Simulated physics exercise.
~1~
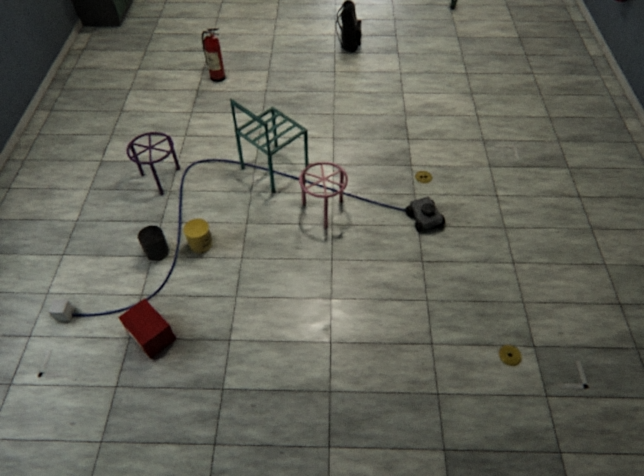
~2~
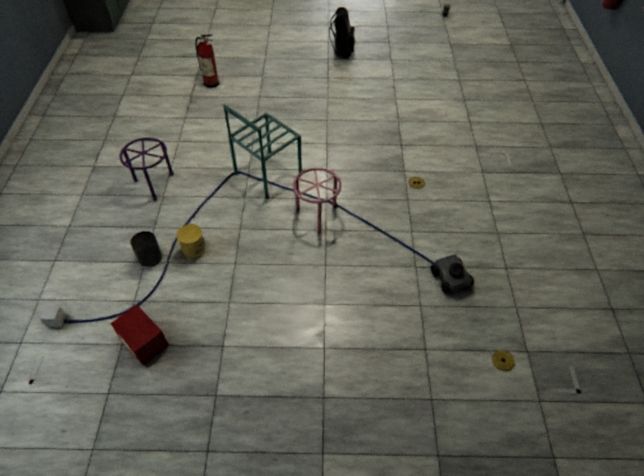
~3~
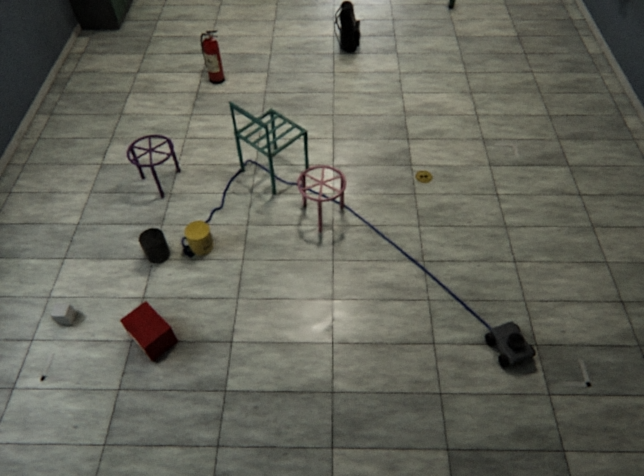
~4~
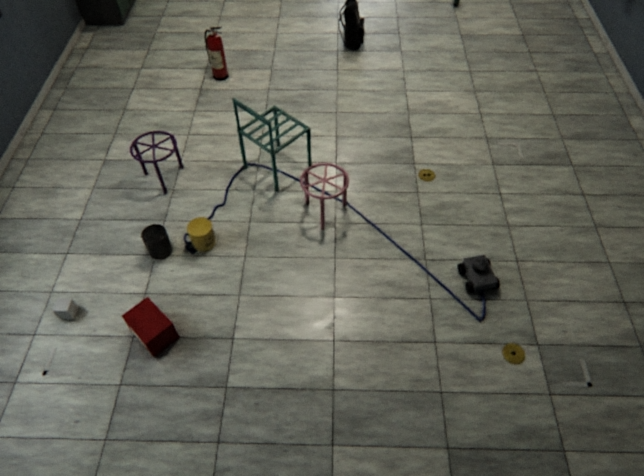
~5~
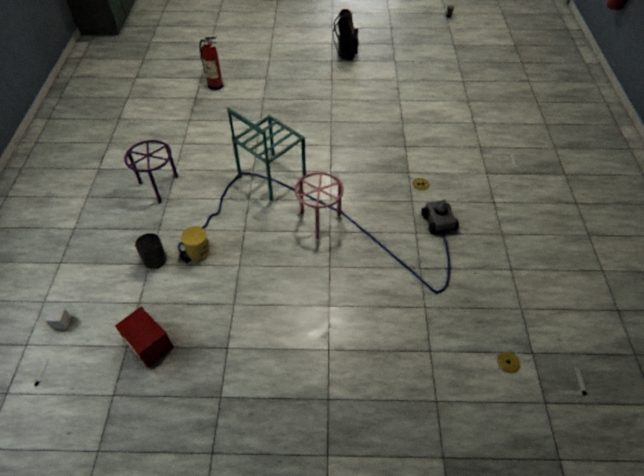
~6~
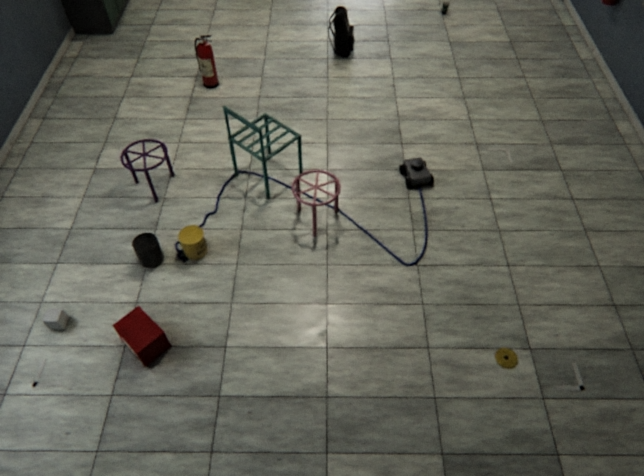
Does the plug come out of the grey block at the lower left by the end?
Yes, the plug gets yanked out as the cart pulls the lead tight, and the lead's loose end finishes beside the yellow bin.
